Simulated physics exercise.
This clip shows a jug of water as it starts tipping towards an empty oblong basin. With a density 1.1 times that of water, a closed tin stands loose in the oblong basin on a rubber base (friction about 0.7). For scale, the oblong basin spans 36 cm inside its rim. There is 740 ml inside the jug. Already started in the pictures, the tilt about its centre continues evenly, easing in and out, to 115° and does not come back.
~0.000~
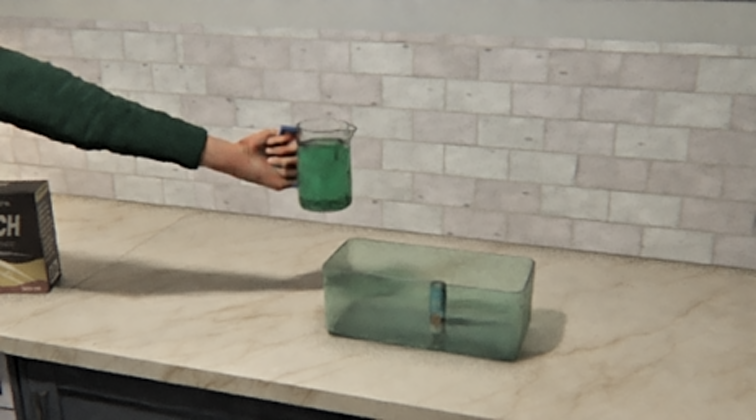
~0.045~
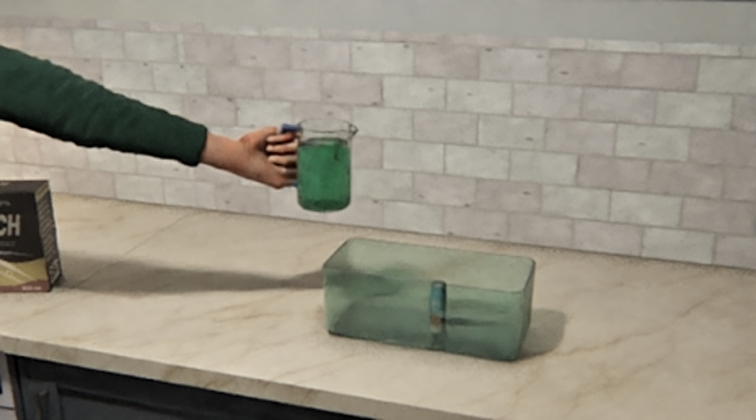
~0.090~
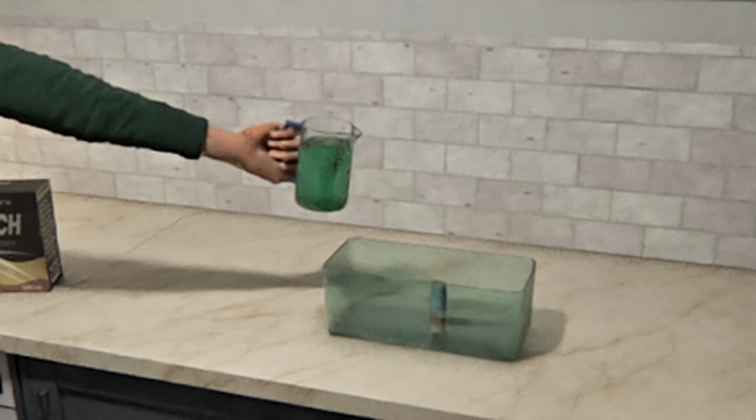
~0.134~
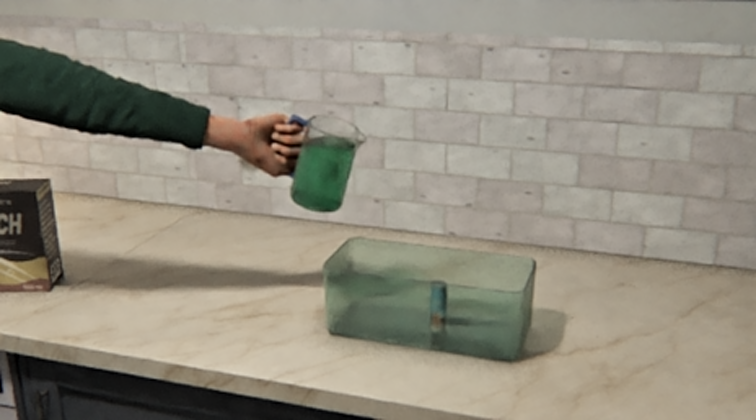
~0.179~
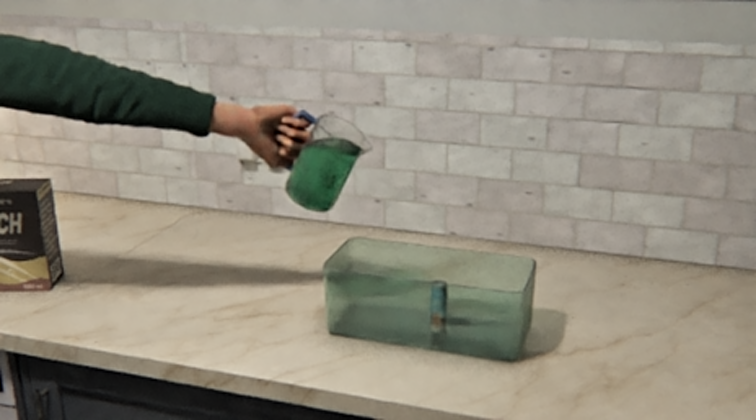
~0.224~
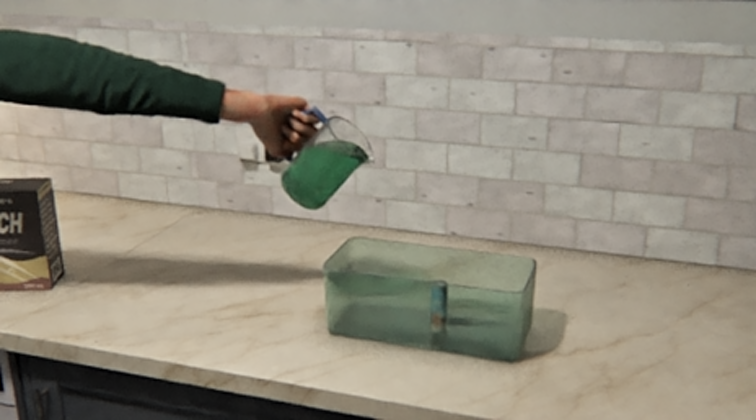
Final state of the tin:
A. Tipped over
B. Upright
B, upright.
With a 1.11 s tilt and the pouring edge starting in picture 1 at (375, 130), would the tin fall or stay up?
It tumbles.
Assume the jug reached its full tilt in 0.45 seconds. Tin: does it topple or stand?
Outcome - the tin remains standing.
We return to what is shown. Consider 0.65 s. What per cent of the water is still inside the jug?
Some 16 per cent.
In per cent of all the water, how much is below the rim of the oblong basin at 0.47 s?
I'd estimate some 10 percent of the liquid.
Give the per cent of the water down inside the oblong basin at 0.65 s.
Around 62 per cent of the whole.
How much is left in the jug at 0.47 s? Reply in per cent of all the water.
About 64 per cent.
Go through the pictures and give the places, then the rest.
It leans 0°; its right rim is at (357, 129); the water meets the walls at (302, 140) and (348, 144); the oblong basin's rim runs from (335, 253) to (529, 277); the tin's top is at (439, 286), in the first picture.
It leans 2°; its right rim is at (358, 130); the water meets the walls at (303, 139) and (349, 144), in the second picture.
It leans 7°; its right rim is at (362, 133); the water meets the walls at (305, 139) and (352, 145), in the third picture.
It leans 16°; its right rim is at (367, 140); the water meets the walls at (306, 144) and (355, 147), in the fourth picture.
It leans 28°; its right rim is at (372, 150); the water meets the walls at (302, 154) and (361, 149), in the fifth picture.
It leans 41°; its right rim is at (375, 161); the water meets the walls at (295, 158) and (368, 155), in the sixth picture.
After 0.47 s the tilt is 109° and 63 per cent is still to pour; the tin stands where it began.
After 0.65 s the tilt is 115° and 16 per cent is still to pour; the tin stands where it began.
After 0.84 s the tilt is 115° and 2 per cent is still to pour; the tin stands where it began.
After 1.05 s the tilt is 115° and 0 per cent is still to pour; the tin stands where it began.
In the end the tin stands where it began.
